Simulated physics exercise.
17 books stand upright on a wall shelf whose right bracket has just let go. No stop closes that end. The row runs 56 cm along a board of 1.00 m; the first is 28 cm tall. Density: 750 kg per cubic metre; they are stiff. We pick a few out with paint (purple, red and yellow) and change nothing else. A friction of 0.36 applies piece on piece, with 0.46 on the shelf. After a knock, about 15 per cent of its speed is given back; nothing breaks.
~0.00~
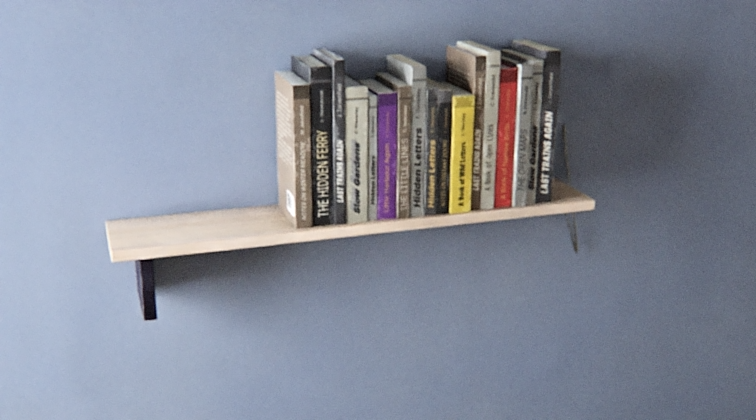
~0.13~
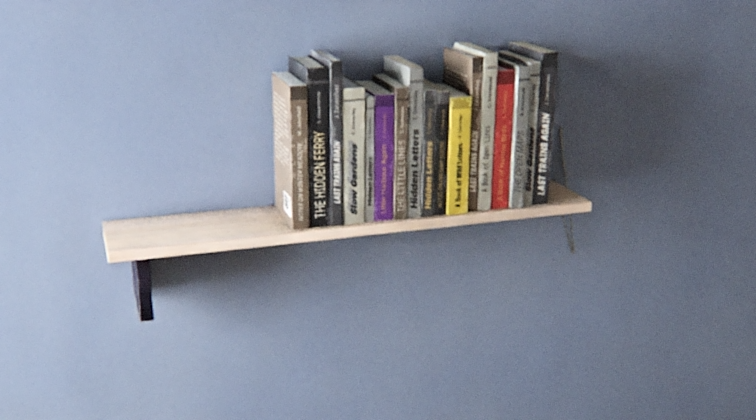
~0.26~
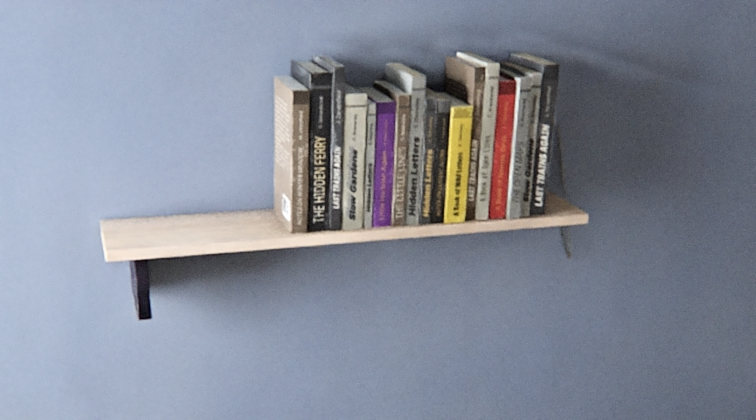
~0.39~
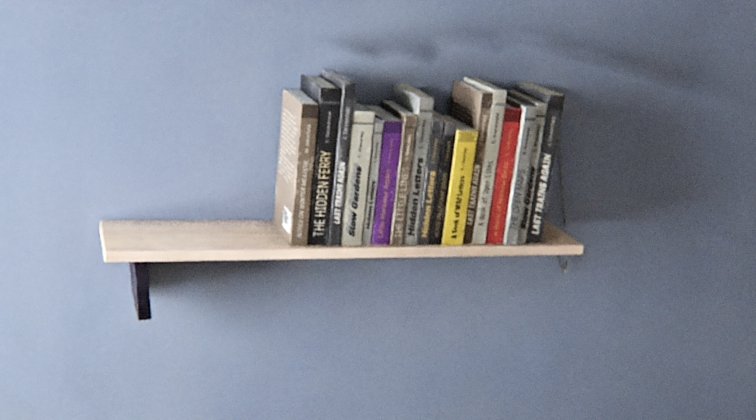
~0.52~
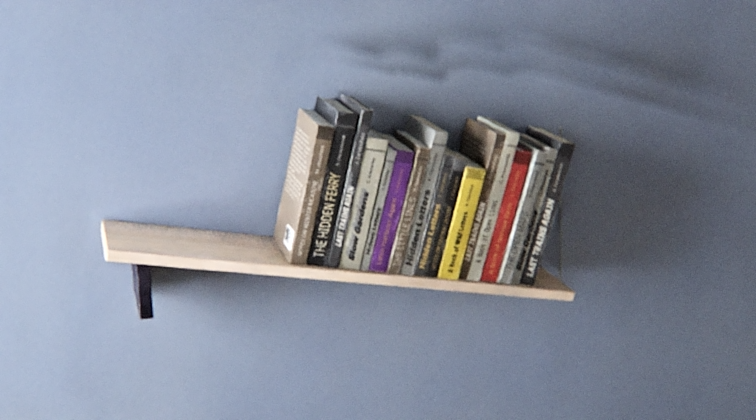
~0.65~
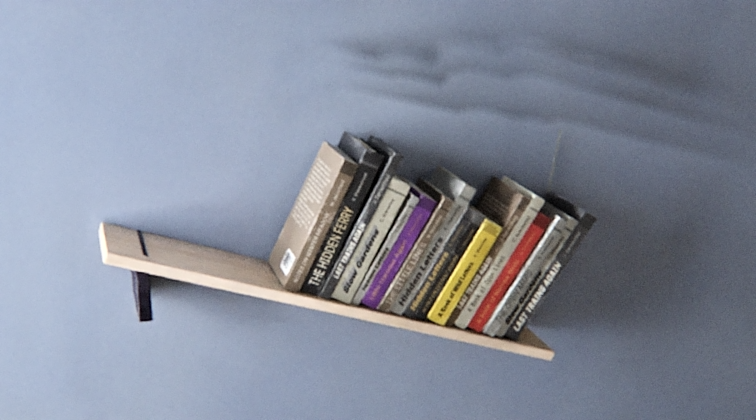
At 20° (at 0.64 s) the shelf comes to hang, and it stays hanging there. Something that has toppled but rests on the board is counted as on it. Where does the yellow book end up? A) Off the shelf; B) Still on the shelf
Off the shelf.
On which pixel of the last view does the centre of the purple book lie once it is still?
In the final image its middle is around (438, 282).
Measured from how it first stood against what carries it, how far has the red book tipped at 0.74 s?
Some 30°.
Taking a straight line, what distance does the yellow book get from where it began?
Net straight-line distance: Approx. 115 cm.
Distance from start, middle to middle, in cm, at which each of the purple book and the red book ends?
Purple 30, red 120.
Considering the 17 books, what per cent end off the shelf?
Share: Approx. 55 %.
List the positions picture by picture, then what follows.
In the first frame (each place is the centre of the face we see best; leans and shifts are taken against what carries them), shelf's free end (583, 206) slope 0°; yellow book (463, 156); red book (506, 140); purple book (387, 158); all in place.
The second frame shows shelf's free end (580, 208) slope 0°; yellow book (459, 157).
The third frame shows shelf's free end (576, 220) slope 2°; yellow book (459, 166).
The fourth frame shows shelf's free end (572, 250) slope 6°; yellow book (460, 189).
The fifth frame shows shelf's free end (563, 296) slope 12°; yellow book (462, 225).
The sixth frame shows shelf's free end (543, 354) slope 20°; yellow book (465, 273) tilted 11°; red book (509, 273) tilted 12°; purple book (399, 253) tilted 11°; steepest lean 14°, the book at (526, 278); 17 have shifted.
By 0.74 s, none of the 17 books off the shelf, 17 disturbed; yellow book tilted 30°; red book tilted 31°.
By 0.98 s, 1 of the 17 books off the shelf; yellow book tilted 53°; red book on its side.
By 1.30 s, 5 of the 17 books off the shelf; yellow book on its side; red book on its side.
By 1.72 s, 9 of the 17 books off the shelf; yellow book on its side; purple book on its side.
When it is over (2.2 s), 9 of the 17 books off the shelf; yellow book on its side; purple book on its side; red book tilted 52°, 66 cm lower. In pixels of the last frame, middles, purple book near (437, 282).
